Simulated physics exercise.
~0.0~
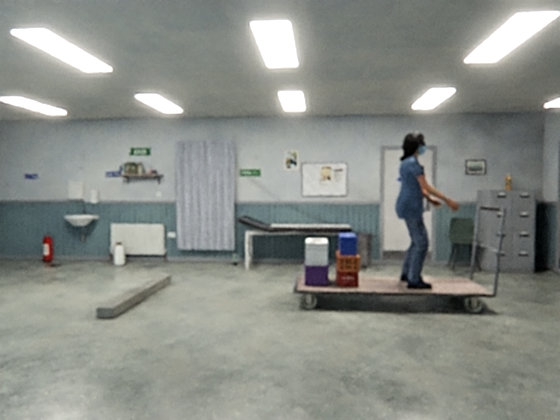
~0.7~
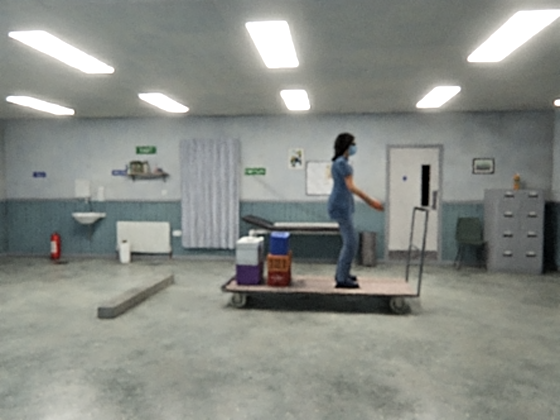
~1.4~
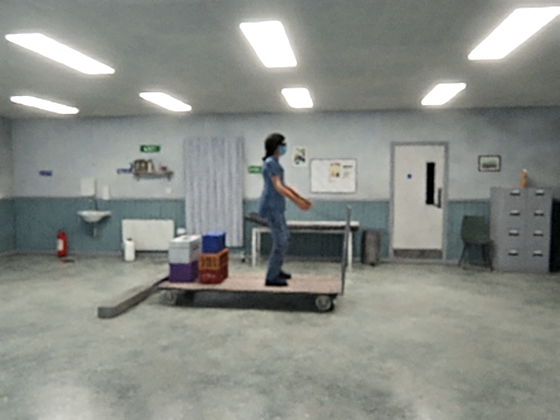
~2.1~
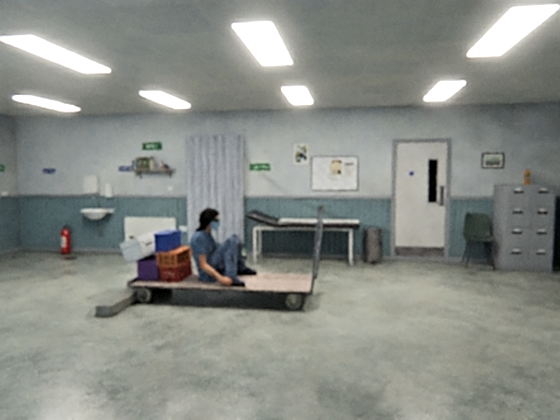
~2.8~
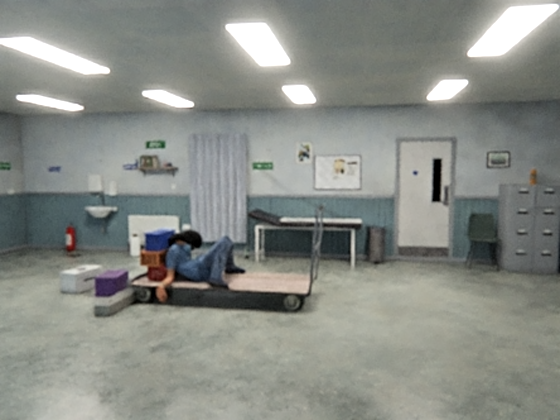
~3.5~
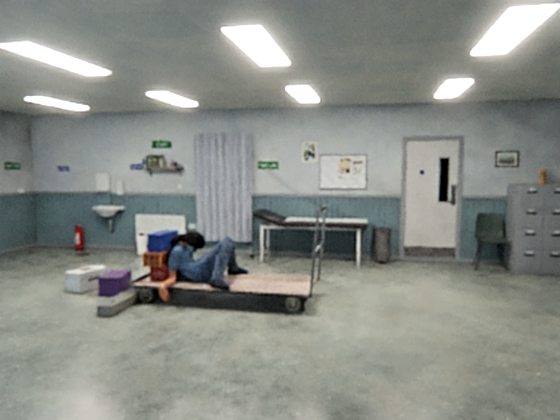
In a clinic-like room, a flat trolley carrying a masked worker and stacked boxes rolls left and stops at a low kerb; the worker drops down and ends lying on the deck against the crates, while the white and purple boxes end up on the floor beyond the kerb.
